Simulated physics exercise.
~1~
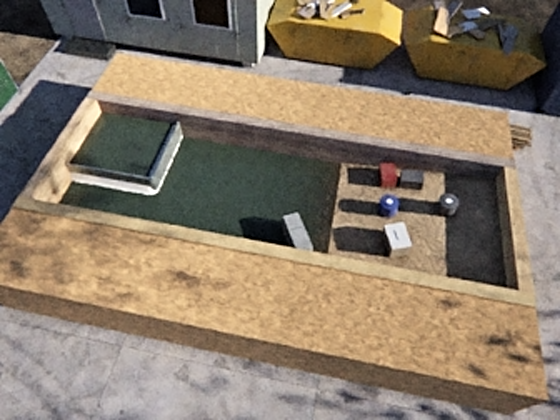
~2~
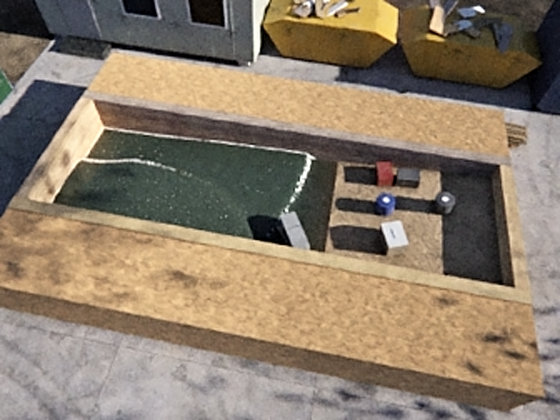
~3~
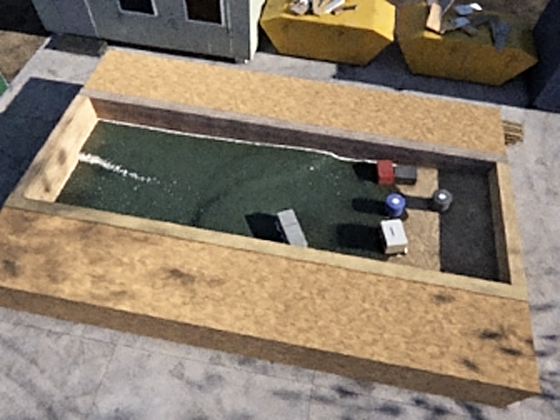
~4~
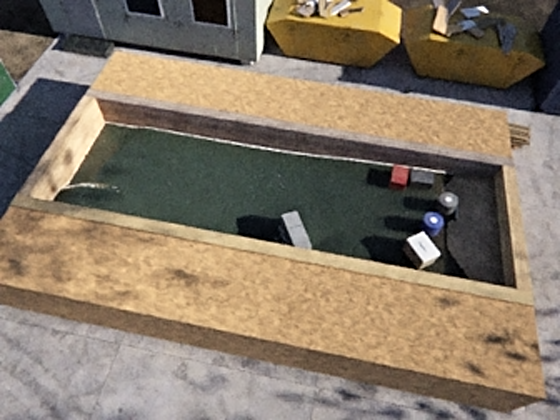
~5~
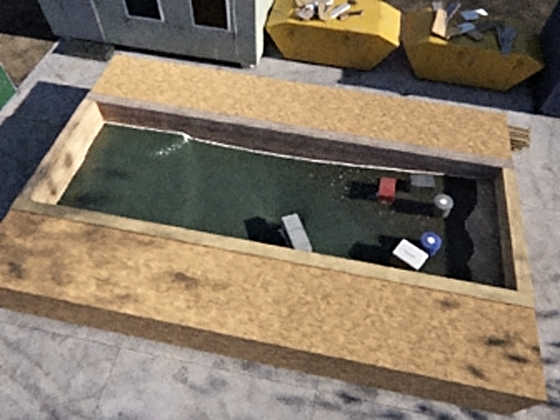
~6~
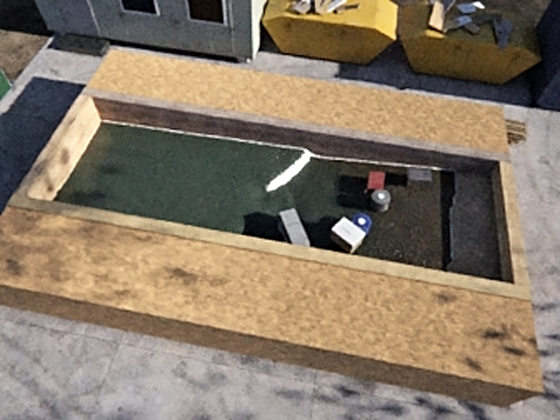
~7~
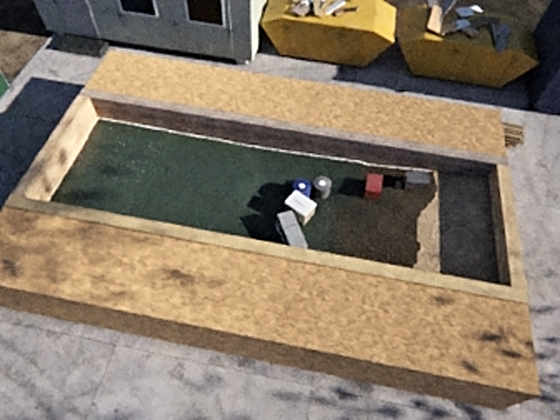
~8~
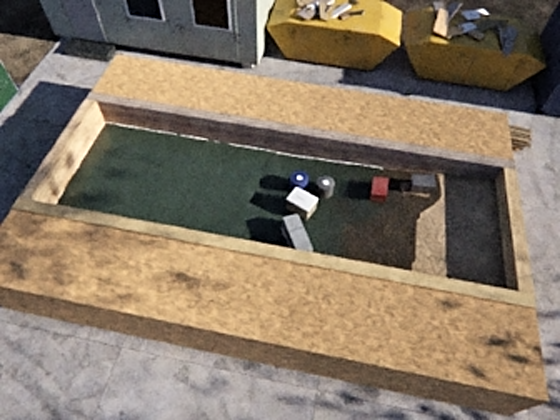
Water surges right across the wooden basin, carrying the blue tub far back left.
